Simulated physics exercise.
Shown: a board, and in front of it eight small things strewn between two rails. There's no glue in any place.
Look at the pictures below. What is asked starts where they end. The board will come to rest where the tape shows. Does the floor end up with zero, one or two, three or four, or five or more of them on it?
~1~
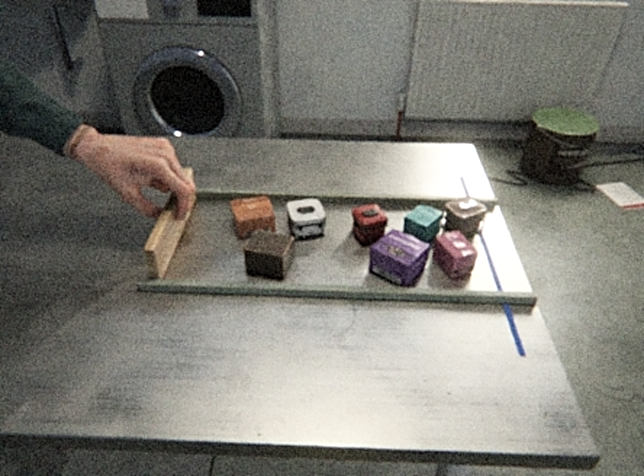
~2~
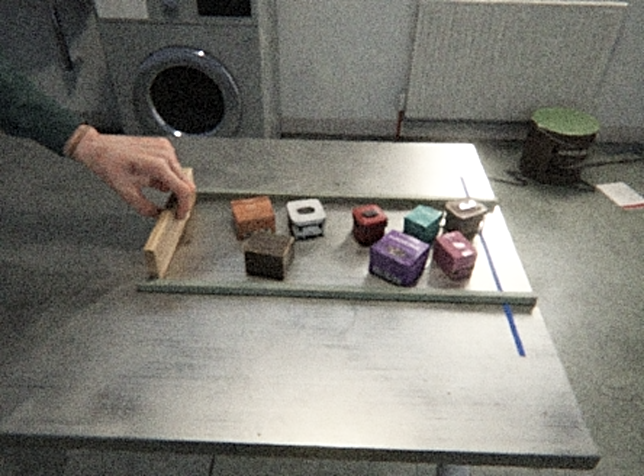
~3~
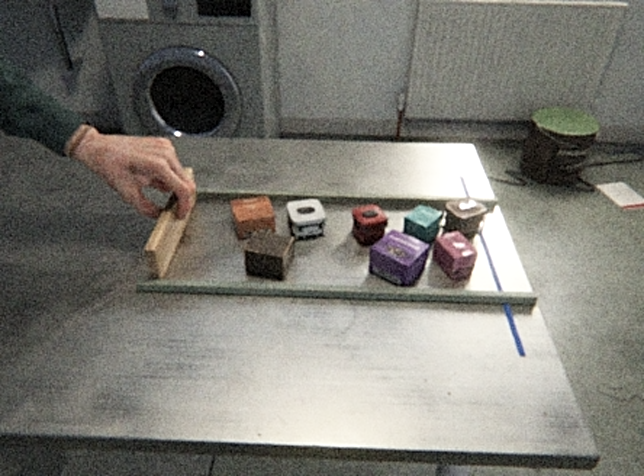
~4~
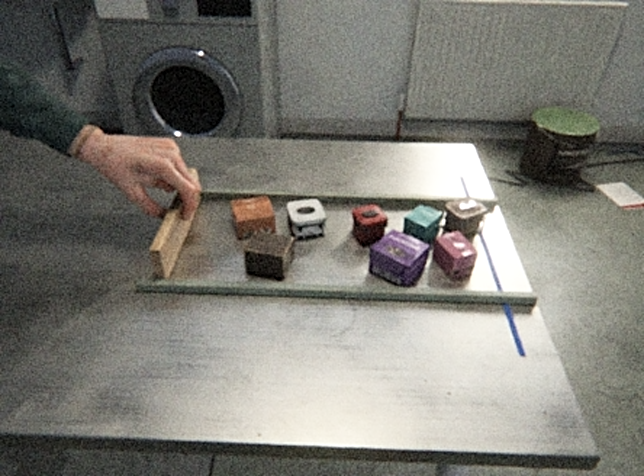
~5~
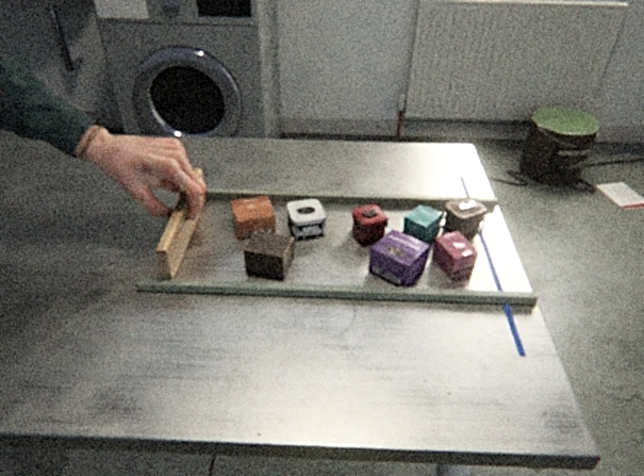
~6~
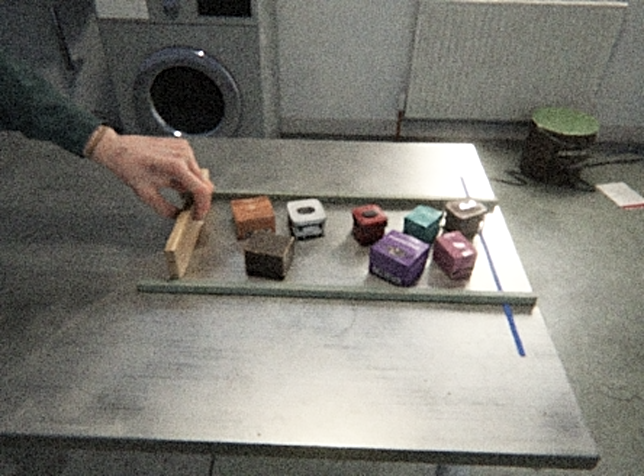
I expect that five or more will fail to stay on the table.
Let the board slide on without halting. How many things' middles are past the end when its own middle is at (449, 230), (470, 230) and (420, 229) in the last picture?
In order, that gives 4, then 6, then 2.
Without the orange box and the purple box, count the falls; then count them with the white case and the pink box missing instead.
The number is 4 for the first case and 4 for the second.
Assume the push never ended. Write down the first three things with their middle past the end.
The order goes the turquoise box, the pink box, and then the red case.
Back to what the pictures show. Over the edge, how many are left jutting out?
The total would be 2.
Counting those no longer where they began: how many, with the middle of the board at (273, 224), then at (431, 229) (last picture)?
Moved so far: 3, then 8.
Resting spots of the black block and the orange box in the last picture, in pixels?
Positions - first (518, 259), then (504, 229).
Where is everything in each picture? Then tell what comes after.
The first frame shows brown case (464, 217); pink box (454, 254); turquoise box (422, 225); board (173, 221); tape (486, 247).
The second frame shows pink box (454, 254); white case (306, 219).
The third frame shows turquoise box (422, 225); board (174, 221).
The fourth frame shows brown case (464, 217); orange box (253, 217).
The fifth frame shows pink box (454, 254); black block (270, 254).
The sixth frame shows brown case (464, 217); pink box (454, 254); turquoise box (422, 225); board (191, 221); tape (486, 247).
A little later, none off yet; brown case moving near (469, 217); pink box at rest near (454, 254); turquoise box shifted a little near (438, 226).
When it is over, the number that fall off is five or more; down, white case, red case, purple box, turquoise box, pink box and brown case.
